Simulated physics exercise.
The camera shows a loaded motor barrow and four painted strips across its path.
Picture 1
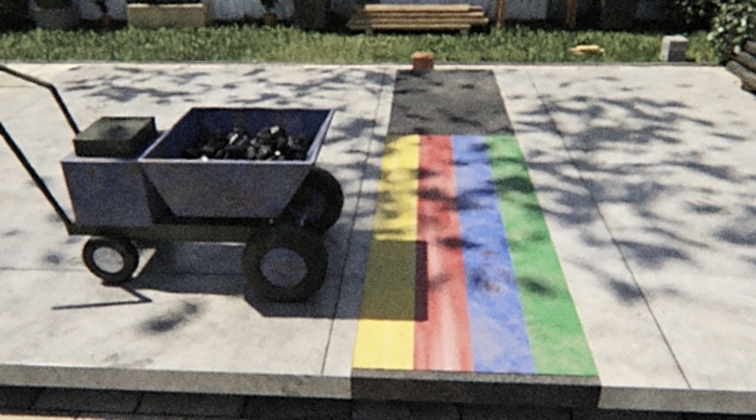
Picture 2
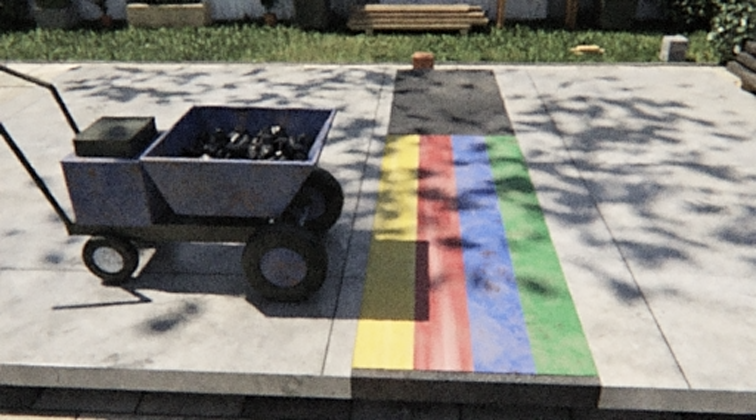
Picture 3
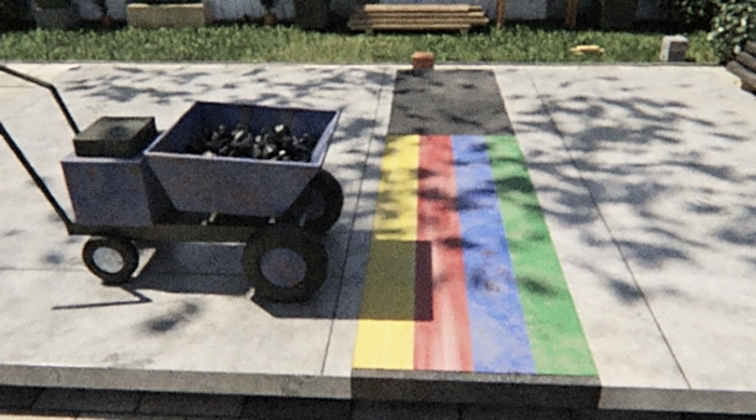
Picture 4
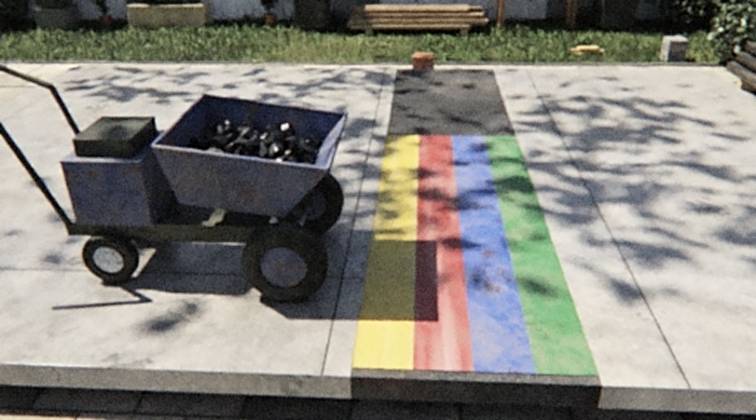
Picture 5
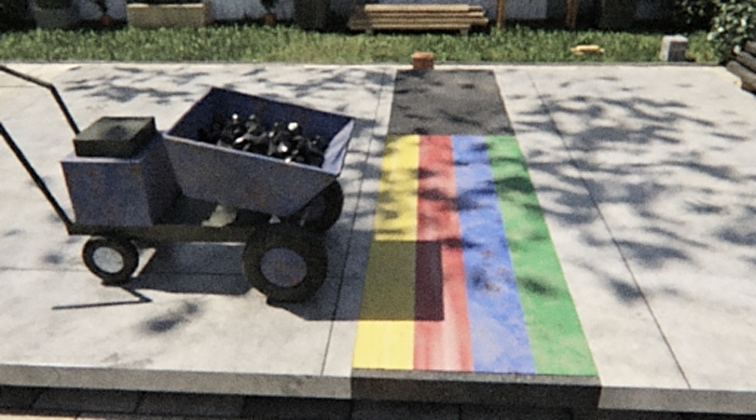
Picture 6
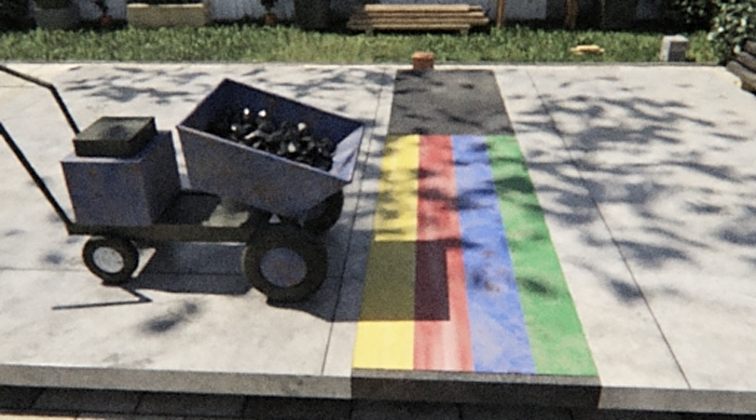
The loaded skip on a motor barrow tilts gradually to the right beside four painted strips.
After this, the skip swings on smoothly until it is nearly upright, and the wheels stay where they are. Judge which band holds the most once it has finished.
Most on it: Red.
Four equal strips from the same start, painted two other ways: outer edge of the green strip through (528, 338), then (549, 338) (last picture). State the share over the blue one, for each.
About 30 % and 20 %.
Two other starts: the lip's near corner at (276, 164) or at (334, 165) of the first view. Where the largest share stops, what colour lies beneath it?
First attempt: The yellow strip. Second attempt: That red strip.
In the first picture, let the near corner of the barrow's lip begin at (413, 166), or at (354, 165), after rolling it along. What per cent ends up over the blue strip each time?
30 % for the first, 40 % for the second.
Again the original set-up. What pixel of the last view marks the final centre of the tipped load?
Somewhere close to (439, 256) in the last picture.
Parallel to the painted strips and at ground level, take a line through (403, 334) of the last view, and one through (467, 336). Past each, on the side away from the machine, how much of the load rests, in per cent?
In order: Near 80 %, then 20 %.
Just after the last frame, skip tipped steeply; every one in the skip.
A moment on, skip tipped right over; the larger part in the skip; just a few over the yellow strip; about a tenth over the red strip.
Further on, skip tipped right over; roughly a quarter in the skip; about a tenth over the yellow strip; roughly half over the red strip; about a tenth over the blue strip; just a few over the green strip; just a few off the paint.
When it is over, skip tipped right over; roughly a quarter in the skip; about a tenth over the yellow strip; roughly half over the red strip; about a tenth over the blue strip; just a few over the green strip; just a few off the paint.
